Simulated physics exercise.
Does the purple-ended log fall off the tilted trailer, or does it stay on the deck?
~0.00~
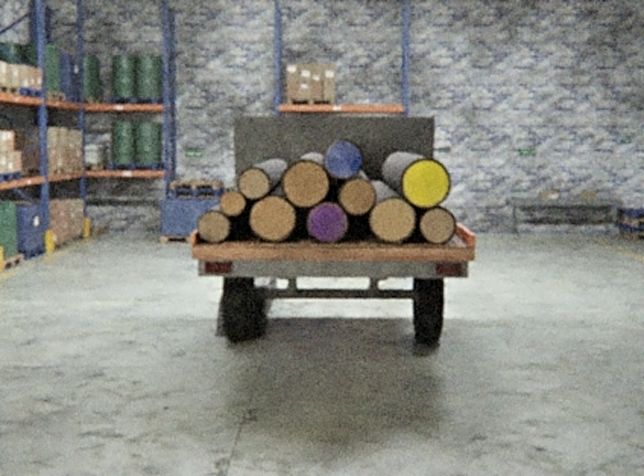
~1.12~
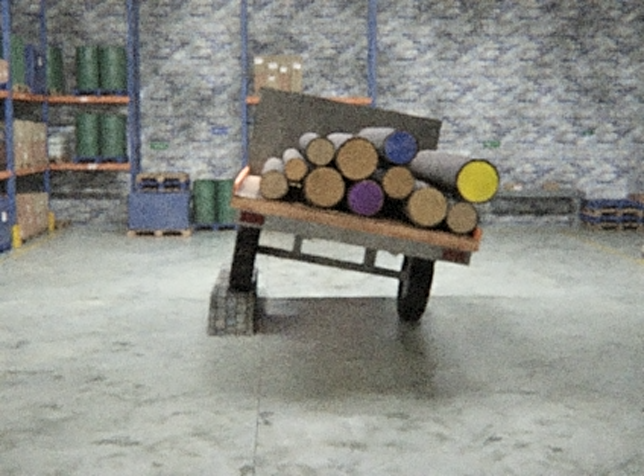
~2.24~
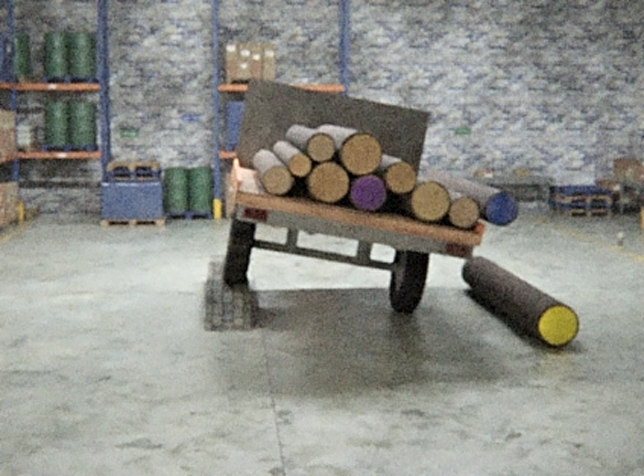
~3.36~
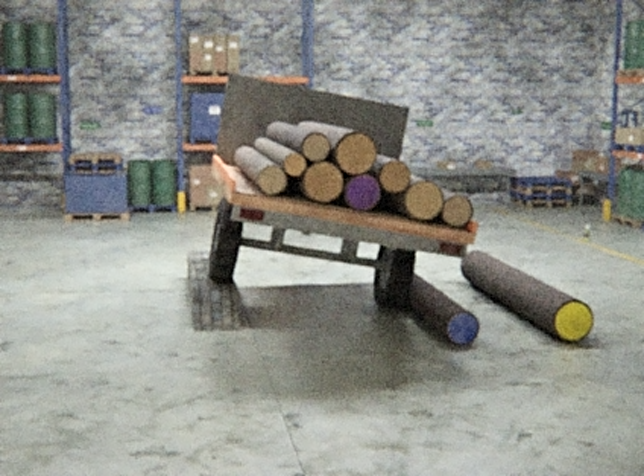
It stays on the deck among the plain logs, while the yellow-ended and blue-ended logs end up on the floor to the right.
A flat trailer stacked with loose logs, seen from behind, creeps across a warehouse floor as the view drifts slightly sideways. Its left wheel climbs onto a low block, and the deck tips down to the right. The yellow-ended log shifts over the right edge and drops to the floor, while the blue-ended one rolls down from the top of the pile to that same side. The blue one then falls too, landing near the right wheel. The trailer ends tilted on the block, with the purple-ended log still among the plain ones aboard.
